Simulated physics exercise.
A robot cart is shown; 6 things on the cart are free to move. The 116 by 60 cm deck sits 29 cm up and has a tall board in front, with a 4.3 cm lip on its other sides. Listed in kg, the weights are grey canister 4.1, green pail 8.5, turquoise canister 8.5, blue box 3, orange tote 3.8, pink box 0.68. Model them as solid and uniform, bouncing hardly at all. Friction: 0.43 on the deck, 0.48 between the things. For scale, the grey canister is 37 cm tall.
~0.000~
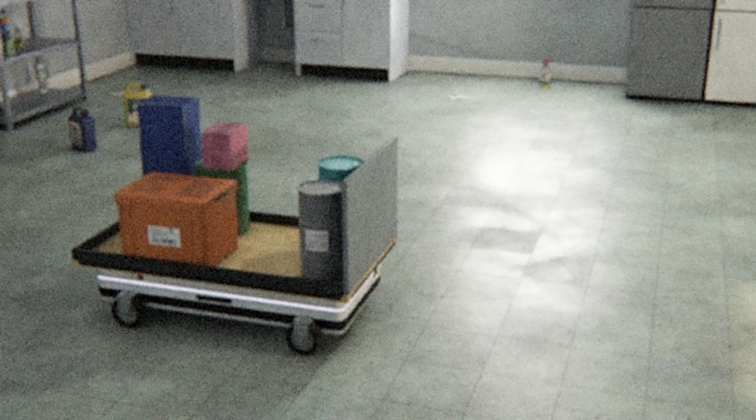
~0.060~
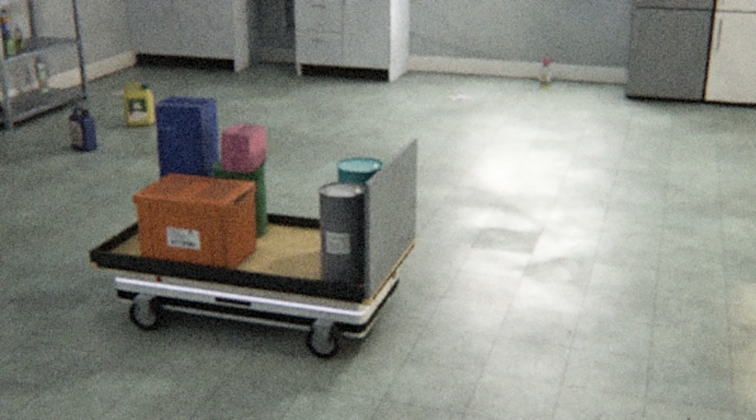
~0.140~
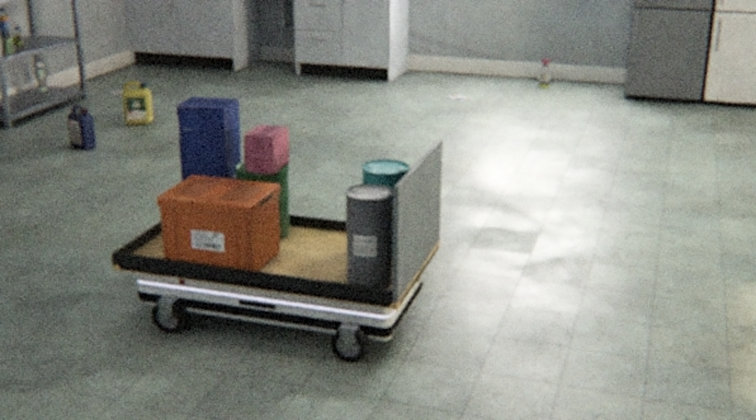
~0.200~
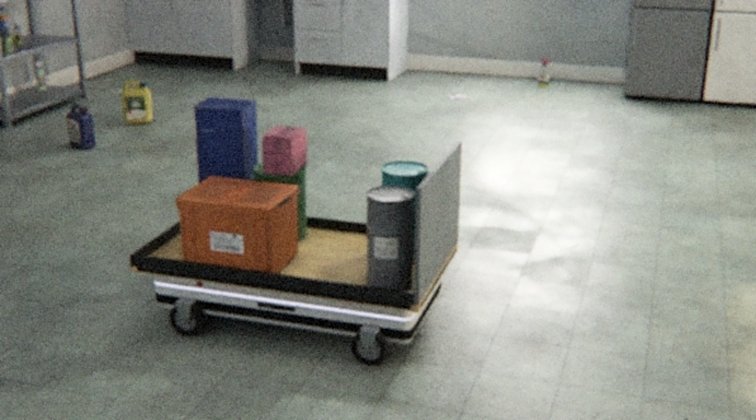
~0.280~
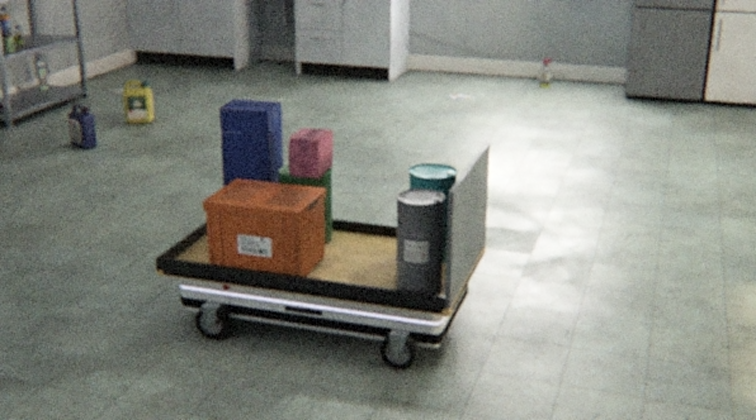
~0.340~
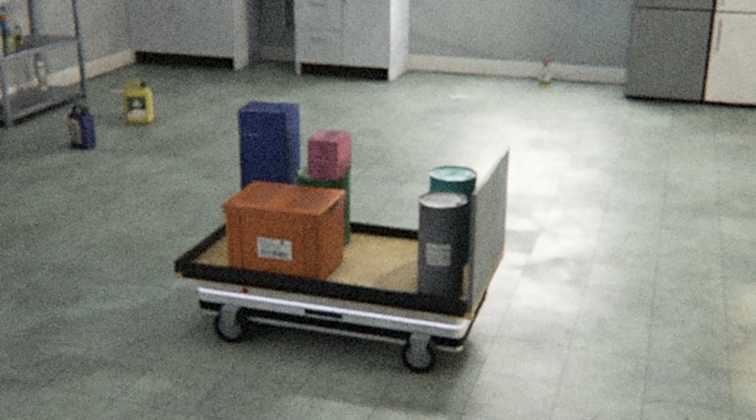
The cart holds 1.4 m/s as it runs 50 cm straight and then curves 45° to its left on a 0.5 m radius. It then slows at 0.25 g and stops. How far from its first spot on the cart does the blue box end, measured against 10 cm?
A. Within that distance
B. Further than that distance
Answer: A.
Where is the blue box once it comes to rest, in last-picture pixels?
It comes to a stop close to (473, 157).
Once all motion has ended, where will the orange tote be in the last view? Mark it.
Near (559, 201).
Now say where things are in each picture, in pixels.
In the first picture, 0 cm covered; blue box (172, 162); grey canister (322, 233).
In the second picture, 8 cm covered; orange tote (198, 223).
In the third picture, 20 cm covered; pink box (267, 149); grey canister (369, 238).
In the fourth picture, 28 cm covered.
In the fifth picture, 39 cm covered; orange tote (267, 230); pink box (311, 153).
In the sixth picture, 48 cm covered; blue box (271, 170); grey canister (441, 246).
Around 0.64 s, 90 cm covered, turned 28°; grey canister now off the deck; turquoise canister at 23° to upright; pink box shifted 5 cm.
Around 0.94 s, 131 cm covered, turned 45°; grey canister on its side; turquoise canister at 47° to upright; pink box shifted 6 cm.
Finally (3.4 s), on their side or leaning hard on the cart, grey canister and turquoise canister; the other 4 still in place (within 10 cm). In the last view, blue box near (473, 157).
